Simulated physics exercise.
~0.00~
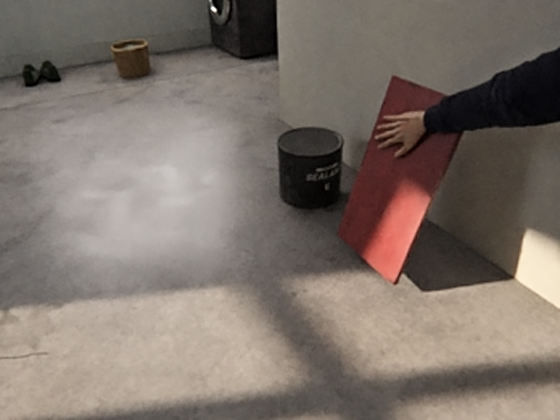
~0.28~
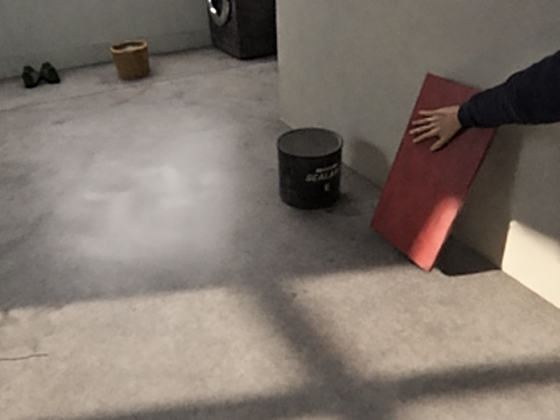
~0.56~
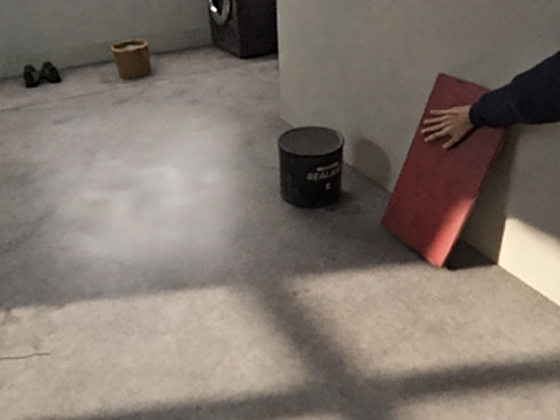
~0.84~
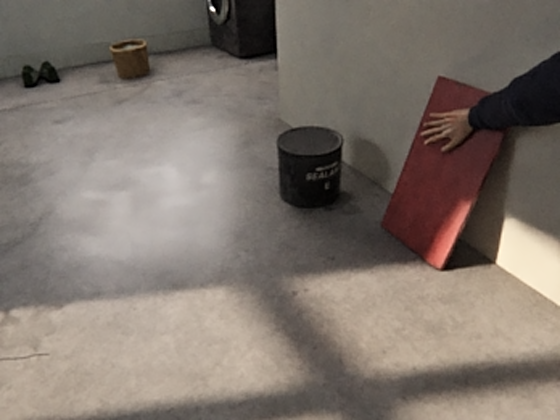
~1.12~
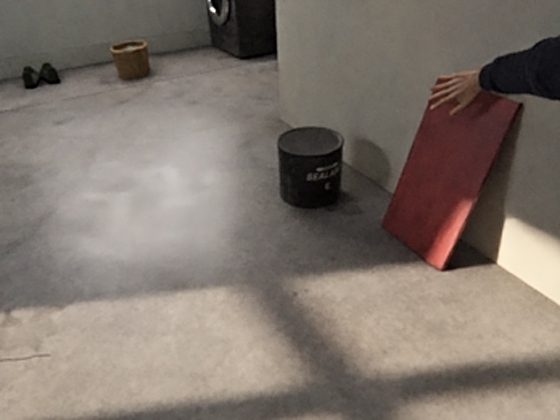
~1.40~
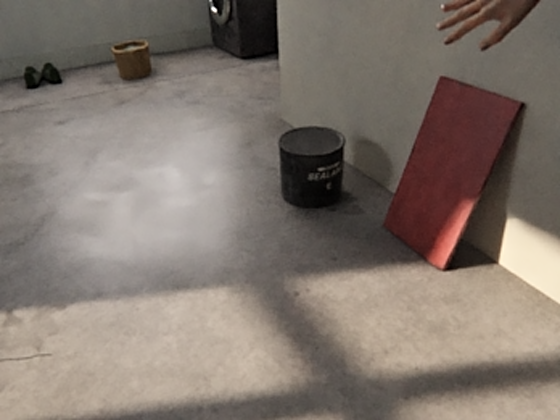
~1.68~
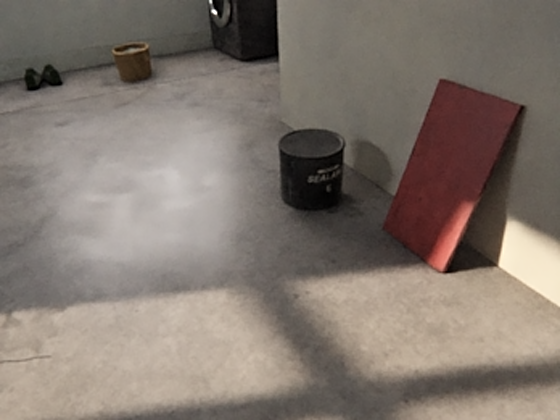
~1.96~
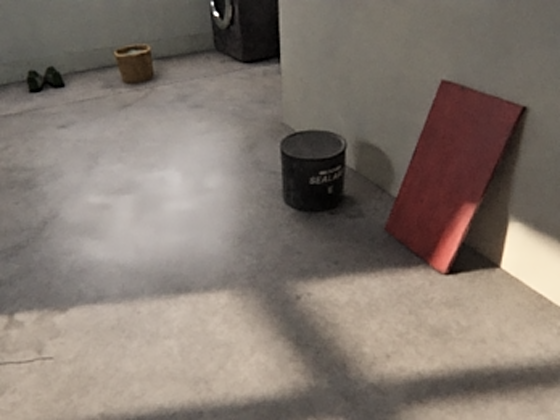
A red board is held at a slant by a hand in a dark sleeve, beside a pale wall on the right of a grey concrete floor, seen from slightly above by a gently swaying camera. A black pail stands to its left, with dark shoes, a tan basket and a dark machine farther back. The hand moves the board to the right and settles it leaning against the wall. The fingers slide to its top edge, then let go and draw away out of view. The board stays leaning, and the pail remains in place.
